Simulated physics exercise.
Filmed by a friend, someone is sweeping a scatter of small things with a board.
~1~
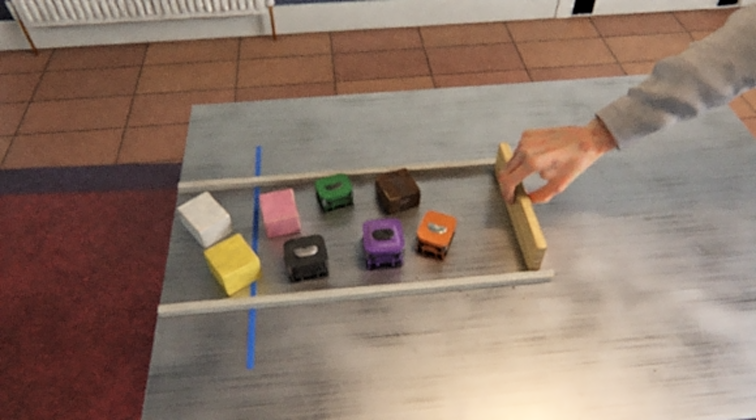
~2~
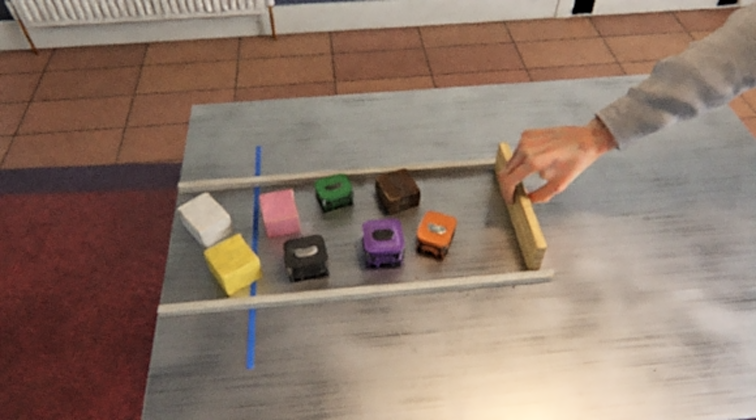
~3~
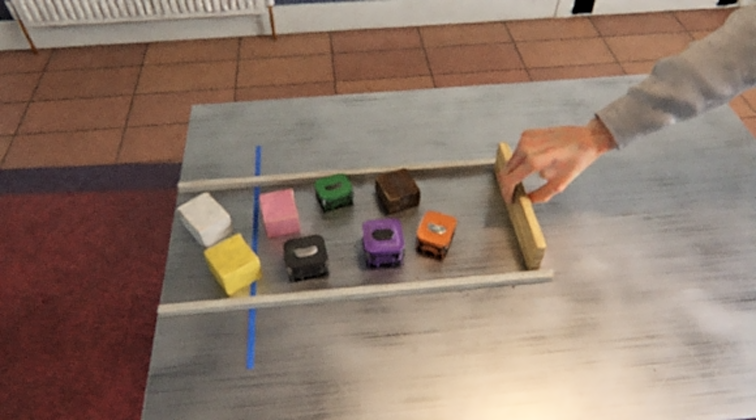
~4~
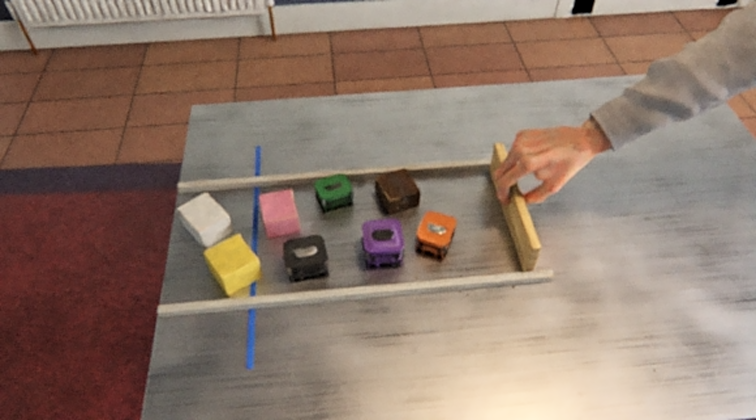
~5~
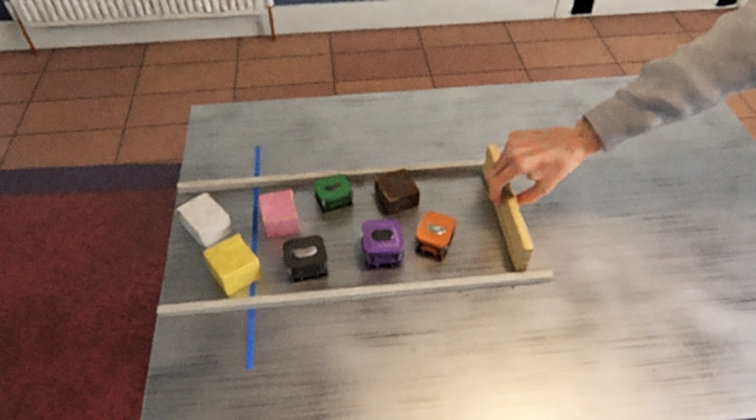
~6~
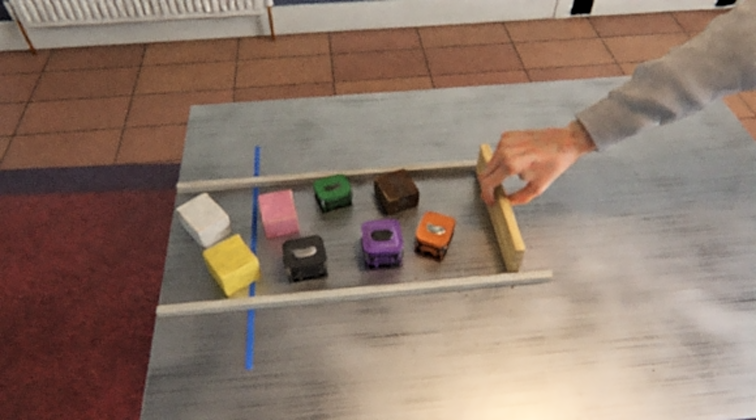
A hand in a grey sleeve holds a wooden board upright on a grey table, seen from above at an angle, with a tiled floor and dark red rug beyond. Between two pale rails lie white and yellow blocks at left, pink and black ones by a blue line, then green, brown, purple and orange. The board, at first nearly still, slides slightly left; the small things and the view stay put.
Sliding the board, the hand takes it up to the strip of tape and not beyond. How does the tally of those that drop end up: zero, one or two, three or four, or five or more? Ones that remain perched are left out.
The tally ends at one or two.
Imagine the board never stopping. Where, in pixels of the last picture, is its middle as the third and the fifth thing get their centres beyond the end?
Around (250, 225); afterwards around (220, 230).
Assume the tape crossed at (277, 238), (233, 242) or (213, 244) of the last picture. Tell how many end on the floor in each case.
The three tries give 1, 3 and 5.
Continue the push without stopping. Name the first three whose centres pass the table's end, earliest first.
It goes the yellow block, followed by the black case, and then the white block.
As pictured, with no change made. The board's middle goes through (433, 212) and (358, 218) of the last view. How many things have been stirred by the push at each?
Counts: 1, 7.
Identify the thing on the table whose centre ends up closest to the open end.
It's the white block.
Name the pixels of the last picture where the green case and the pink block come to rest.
In the last picture the green case sits at (204, 195) while the pink block sits at (215, 225).
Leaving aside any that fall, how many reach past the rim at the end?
Expected count: 1.
A little later, none off yet; white block at rest near (204, 220); yellow block at rest near (232, 265); pink block at rest near (278, 214).
Next, none off yet; white block at rest near (204, 220); yellow block shifted about its own width near (195, 264); pink block shifted a little near (263, 217).
When it is over, the number that fall off is one or two; down, black case and yellow block.
